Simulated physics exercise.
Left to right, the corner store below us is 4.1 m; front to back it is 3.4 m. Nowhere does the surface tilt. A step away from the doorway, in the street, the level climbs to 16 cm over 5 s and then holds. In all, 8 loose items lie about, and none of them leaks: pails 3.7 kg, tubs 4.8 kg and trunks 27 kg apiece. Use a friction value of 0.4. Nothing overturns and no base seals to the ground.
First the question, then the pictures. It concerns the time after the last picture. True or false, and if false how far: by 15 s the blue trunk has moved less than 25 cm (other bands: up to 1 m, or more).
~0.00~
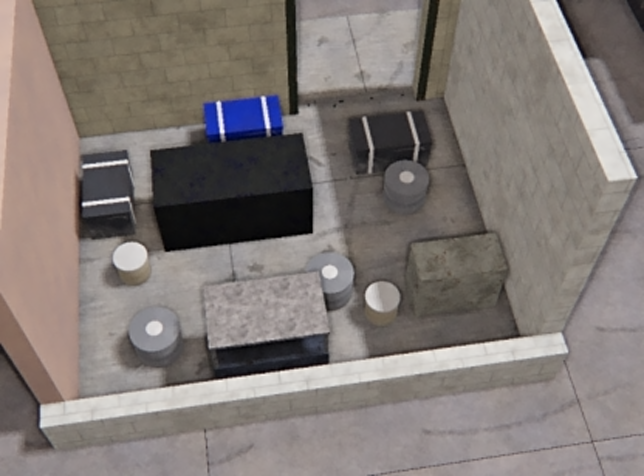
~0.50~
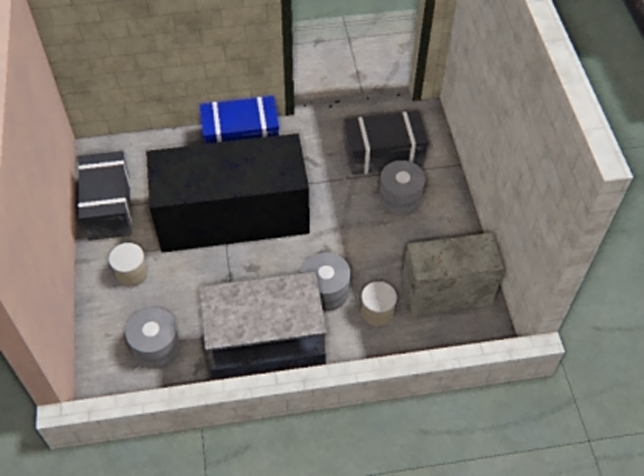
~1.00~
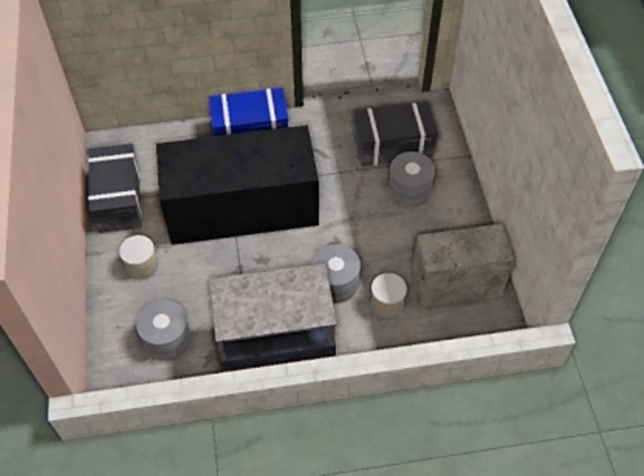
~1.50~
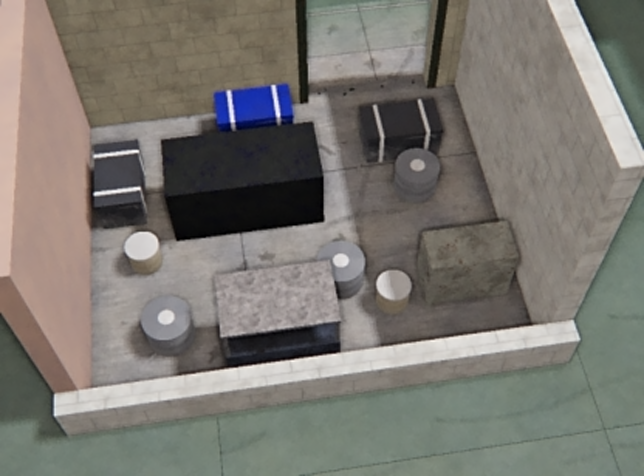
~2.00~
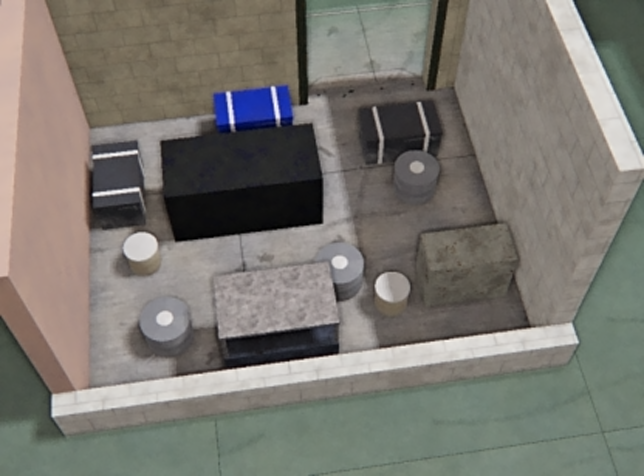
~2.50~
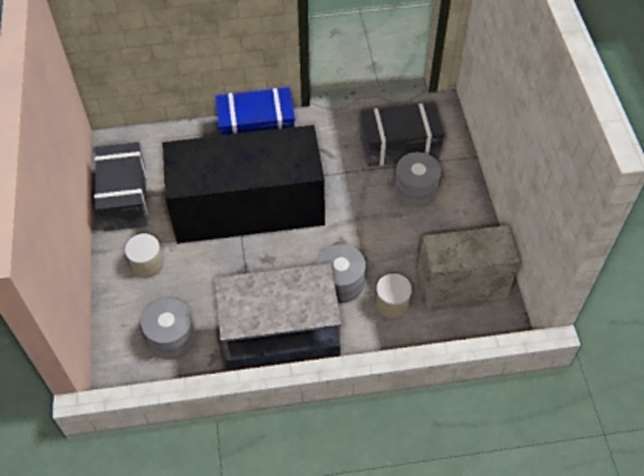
True.
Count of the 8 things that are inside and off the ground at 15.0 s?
The number is 8.
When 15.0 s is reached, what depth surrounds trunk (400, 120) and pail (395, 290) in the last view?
Depths: Near 12 cm, then near 13 cm.
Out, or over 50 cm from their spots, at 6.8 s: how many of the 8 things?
The number I get is 2.
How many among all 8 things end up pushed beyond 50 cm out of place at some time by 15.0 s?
The total is 6.
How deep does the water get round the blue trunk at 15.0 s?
Somewhere close to 8 cm.
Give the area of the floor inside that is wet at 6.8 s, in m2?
7.0 m2.
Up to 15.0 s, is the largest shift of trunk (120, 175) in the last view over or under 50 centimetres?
The shift stays smaller.
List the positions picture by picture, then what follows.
In the first picture, the blue trunk at (243, 115) rests on the ground; water covers 0.0 m2; 0 of 8 have shifted.
In the second picture, the blue trunk at (239, 115), on the bottom; water covers 0.0 m2; 0 of 8 have shifted.
In the third picture, the blue trunk at (248, 107), on the bottom; water covers 0.0 m2; 0 of 8 have shifted.
In the fourth picture, the blue trunk at (253, 104), on the bottom; water covers 0.0 m2; 0 of 8 have shifted.
In the fifth picture, the blue trunk at (253, 105) rests on the ground; 0.0 m2 under water; 0 of 8 have shifted.
In the sixth picture, the blue trunk at (255, 107) rests on the ground; 0.0 m2 under water; 0 of 8 have shifted.
After 3.5 s the blue trunk is near (255, 107), 0.0 m from its start, aground; 0 afloat.
After 6.8 s the blue trunk is near (255, 107), 0.0 m from its start, aground; 1 afloat.
After 11.0 s the blue trunk is near (255, 107), 0.0 m from its start, aground; 6 afloat.
After 15.0 s the blue trunk is near (262, 106), 0.1 m from its start, afloat; 8 afloat.
